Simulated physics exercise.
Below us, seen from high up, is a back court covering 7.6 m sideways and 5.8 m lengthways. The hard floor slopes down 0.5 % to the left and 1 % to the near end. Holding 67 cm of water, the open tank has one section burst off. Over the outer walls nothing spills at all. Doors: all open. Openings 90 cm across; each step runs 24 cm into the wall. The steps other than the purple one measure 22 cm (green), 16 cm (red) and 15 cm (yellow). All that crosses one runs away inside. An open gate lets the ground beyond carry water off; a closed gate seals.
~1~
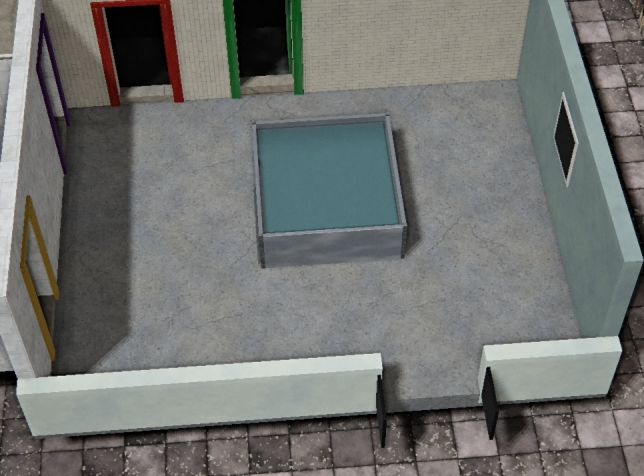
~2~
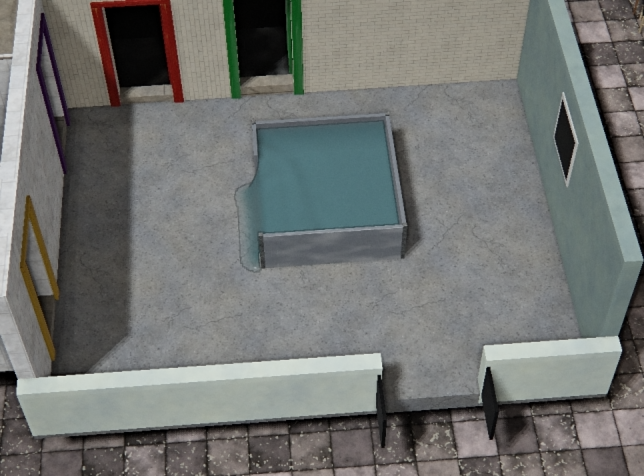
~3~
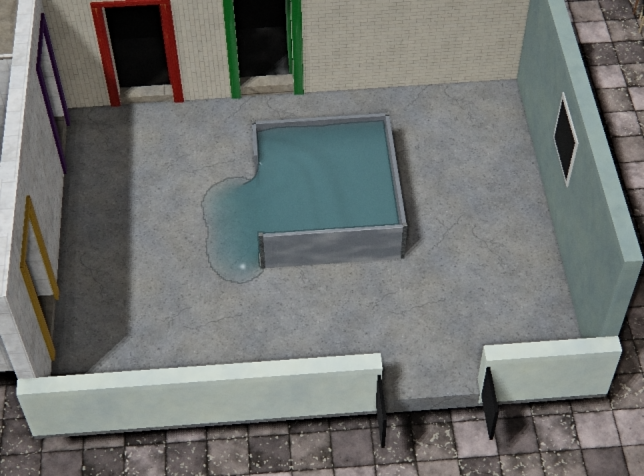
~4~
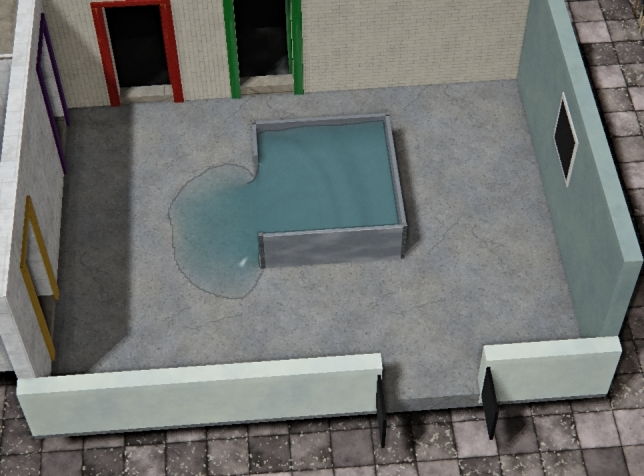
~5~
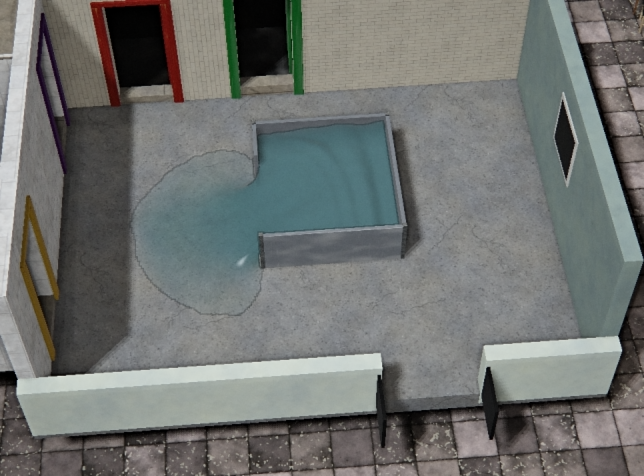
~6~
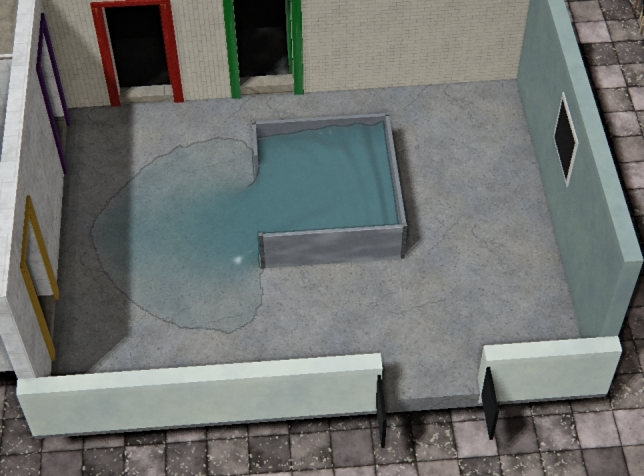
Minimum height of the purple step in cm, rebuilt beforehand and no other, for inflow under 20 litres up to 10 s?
14 cm.
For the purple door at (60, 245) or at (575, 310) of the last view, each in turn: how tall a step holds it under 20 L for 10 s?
About 30 and 8.0 cm.
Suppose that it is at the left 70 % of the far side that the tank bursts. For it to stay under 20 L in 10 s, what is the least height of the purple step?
Some 22 centimetres.
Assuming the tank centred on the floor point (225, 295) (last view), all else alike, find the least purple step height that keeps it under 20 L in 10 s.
Then close to 8.5 cm.
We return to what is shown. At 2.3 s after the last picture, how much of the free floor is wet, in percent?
Approximately 35 %.
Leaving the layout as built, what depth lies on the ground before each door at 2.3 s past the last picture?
Lab note, cm: Green 0; purple 16; red 13; yellow 24.
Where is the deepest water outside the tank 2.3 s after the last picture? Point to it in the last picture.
At about (50, 411).
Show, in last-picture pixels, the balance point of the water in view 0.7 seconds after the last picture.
(259, 219), roughly.
Then, 0.7 s after the last picture water covers 30 % of the floor, deepest (35 cm) near (59, 264); it has not reached the purple door.
Then, 2.3 s after the last picture water covers 35 % of the floor, deepest (39 cm) near (50, 411); 16 cm at the purple door, 0 litres in over its 24 cm step.
Then, 9.3 s after the last picture water covers 100 % of the floor, deepest (12 cm) near (50, 411); 7 cm at the purple door, 0 litres in over its 24 cm step.
At the purple door as built, the water peaked near 18 cm, 3.3 s after the last picture.
Run again over the same 10 s with other heights there, 34 litres in over 12.5 cm, 7 litres over 17 cm. The limit of 20 litres is kept from about 14 cm up.
